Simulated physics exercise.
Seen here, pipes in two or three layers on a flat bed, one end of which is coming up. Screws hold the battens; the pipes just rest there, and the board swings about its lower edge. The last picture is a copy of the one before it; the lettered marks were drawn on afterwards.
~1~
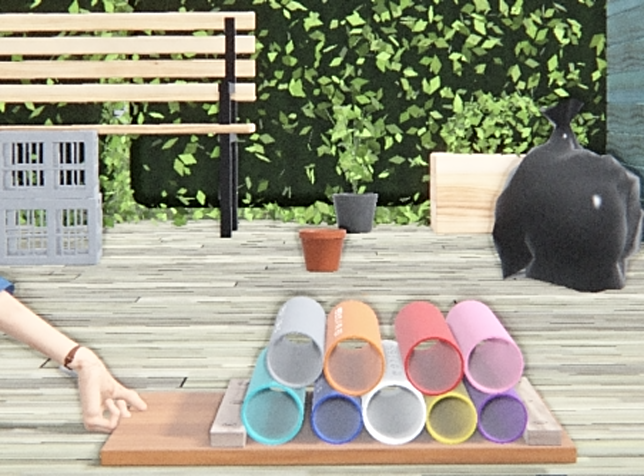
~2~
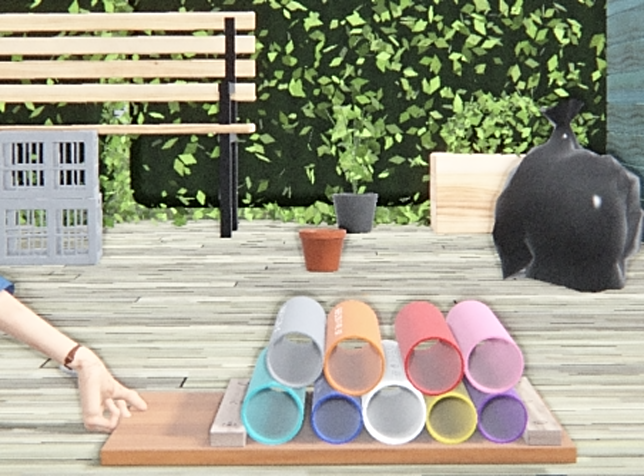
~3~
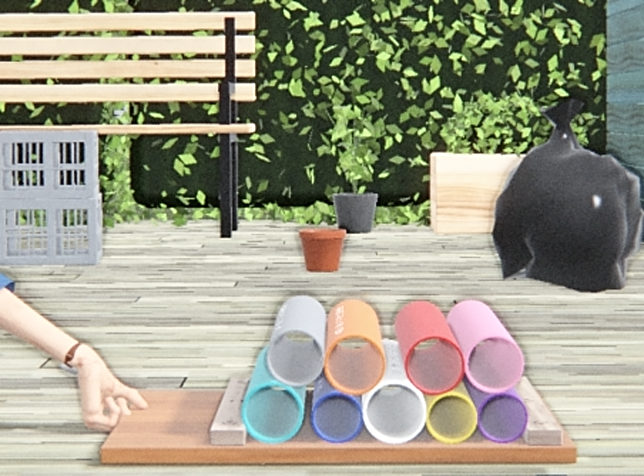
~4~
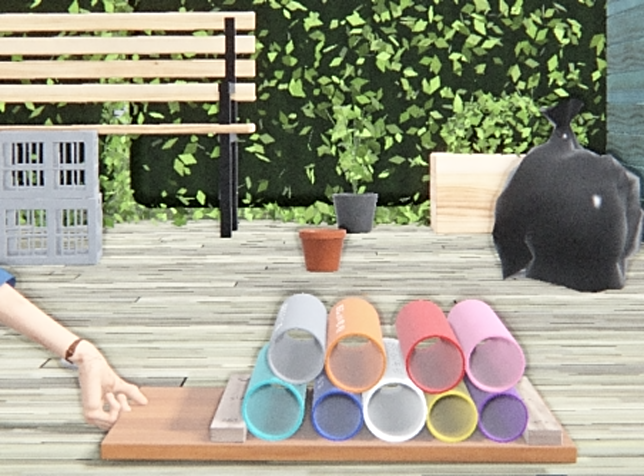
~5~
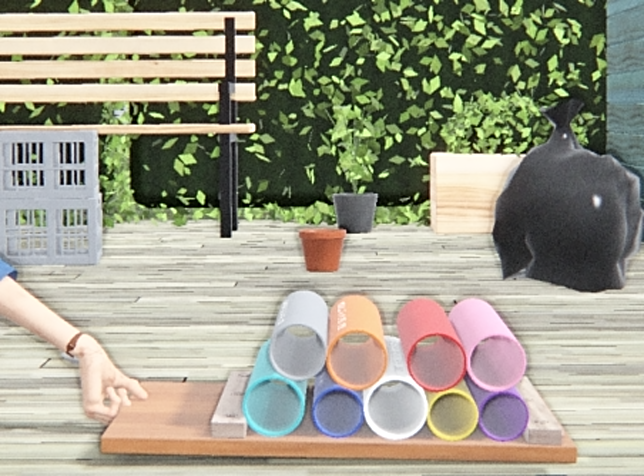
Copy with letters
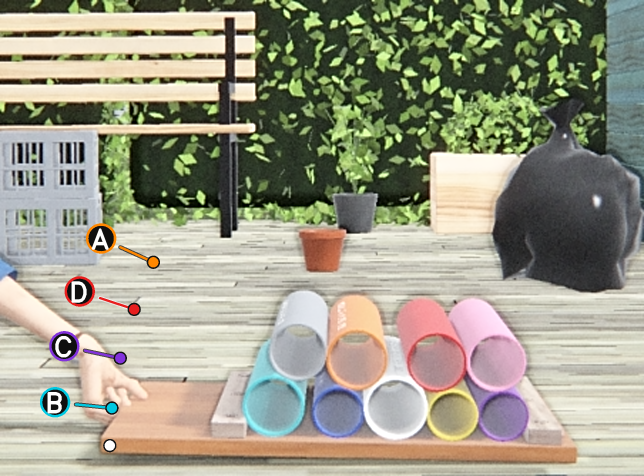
Nine colourful pipes stacked on a wooden board tilt very slightly as a hand lifts its left end.
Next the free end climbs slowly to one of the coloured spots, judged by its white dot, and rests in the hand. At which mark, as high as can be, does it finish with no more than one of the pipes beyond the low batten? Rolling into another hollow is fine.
Mark C is as high as it can go.
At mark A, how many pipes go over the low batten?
At A the number is four.
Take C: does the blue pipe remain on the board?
The blue pipe: Yes.
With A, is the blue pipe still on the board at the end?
The blue pipe: Yes.
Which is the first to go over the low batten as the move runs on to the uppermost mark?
The pink one.
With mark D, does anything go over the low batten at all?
Yes.
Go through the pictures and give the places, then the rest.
Orange pipe (354, 365); red pipe (434, 366); grey pipe (295, 360), in the first frame.
Grey pipe (295, 360); pink pipe (494, 364), in the second frame.
Board (338, 416); blue pipe (337, 418), in the third frame.
Board (338, 414); turquoise pipe (273, 410); blue pipe (337, 416), in the fourth frame.
Board (339, 411); turquoise pipe (273, 406); blue pipe (338, 413), in the fifth frame.
On the copy, A at (153, 262); B at (112, 408); C at (121, 358); D at (134, 309); the white dot at (110, 446).
On C. First, board at 11°.
Then, board at 12°.
Finally, board at 12°, one over the low batten (pink).
By contrast, A four over the low batten (orange, red, grey, pink); B none over the low batten; D three over the low batten (orange, red, pink).
